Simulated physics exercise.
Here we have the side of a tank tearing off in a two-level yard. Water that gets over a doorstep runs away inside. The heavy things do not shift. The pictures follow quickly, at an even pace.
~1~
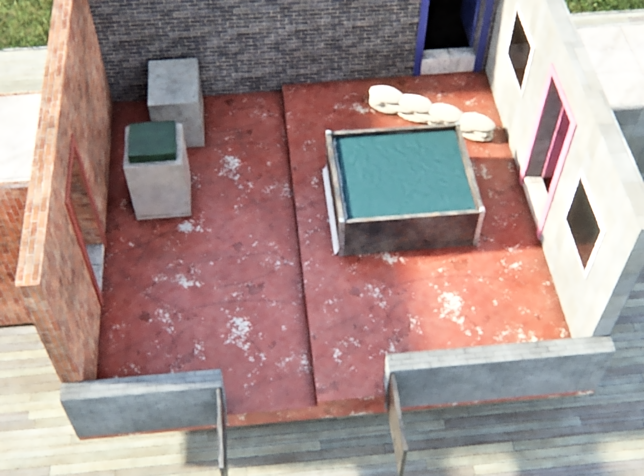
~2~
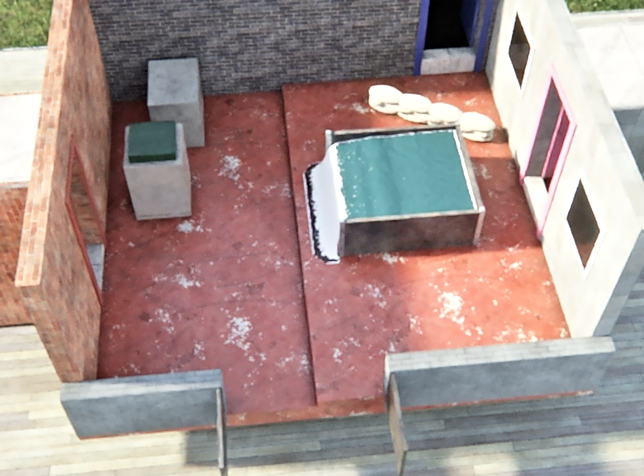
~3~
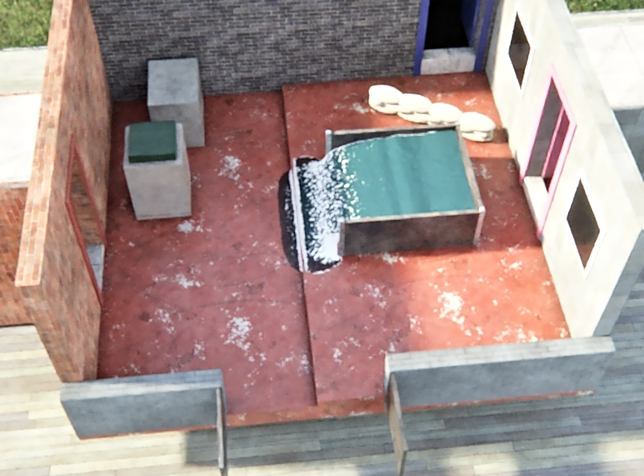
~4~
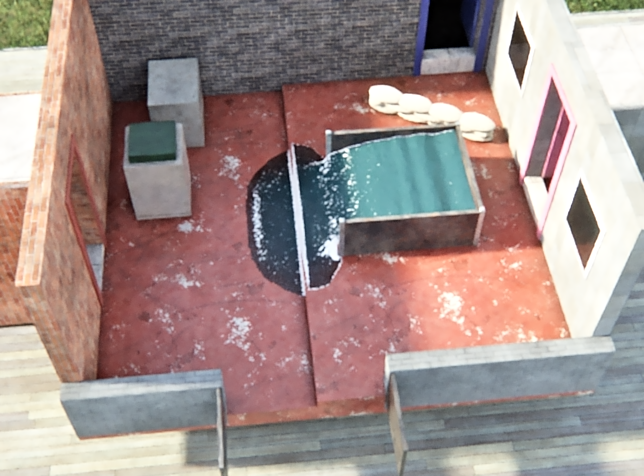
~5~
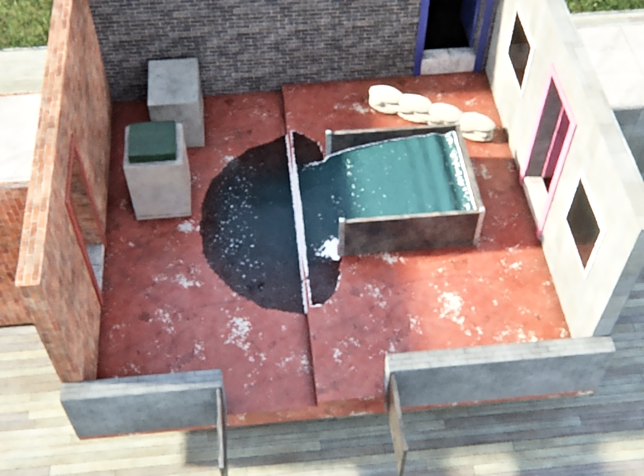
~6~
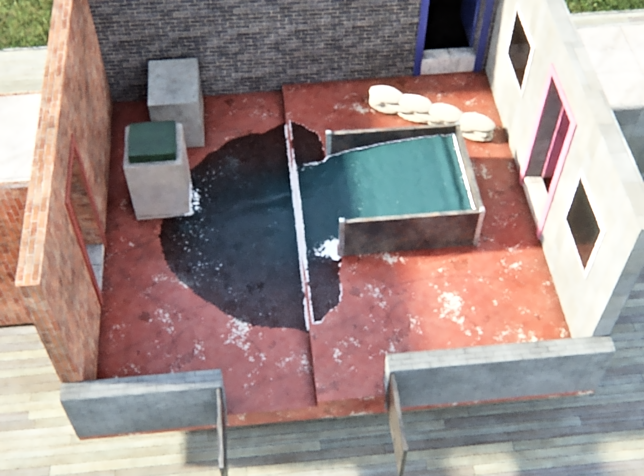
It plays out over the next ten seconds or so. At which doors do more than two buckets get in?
The pink door admits no more than that; the red door lets in a lot; the blue door admits no more than that.
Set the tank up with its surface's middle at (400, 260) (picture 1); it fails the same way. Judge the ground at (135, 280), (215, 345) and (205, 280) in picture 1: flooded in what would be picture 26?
In that order: Under water, covered, under water.
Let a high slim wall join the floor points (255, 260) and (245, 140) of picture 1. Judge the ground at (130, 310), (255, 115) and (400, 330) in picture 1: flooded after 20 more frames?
As listed: Flooded, flooded, no water.
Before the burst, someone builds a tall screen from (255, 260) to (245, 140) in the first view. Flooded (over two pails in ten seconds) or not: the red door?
My reading: Red door lets less in.
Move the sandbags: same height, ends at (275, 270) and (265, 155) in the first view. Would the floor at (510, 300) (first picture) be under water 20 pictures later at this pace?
At that place: Dry.
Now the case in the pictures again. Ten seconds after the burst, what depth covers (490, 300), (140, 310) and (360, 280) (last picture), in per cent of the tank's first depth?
In that order: 0, 18 and 0 per cent.
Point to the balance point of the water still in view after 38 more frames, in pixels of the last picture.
At about (220, 231).
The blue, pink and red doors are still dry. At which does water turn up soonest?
I say the door marked red.
A moment on, water covers 35 % of the floor; the pink door not reached, the red door under two buckets in, the blue door not reached.
Next, water covers 45 % of the floor; the pink door not reached, the red door far over two buckets in, the blue door not reached.
Then, water covers 50 % of the floor; the pink door not reached, the red door far over two buckets in, the blue door not reached.
Later, water covers 50 % of the floor; the pink door not reached, the red door far over two buckets in, the blue door not reached.
In the end, water covers 50 % of the floor; the pink door not reached, the red door far over two buckets in, the blue door not reached.
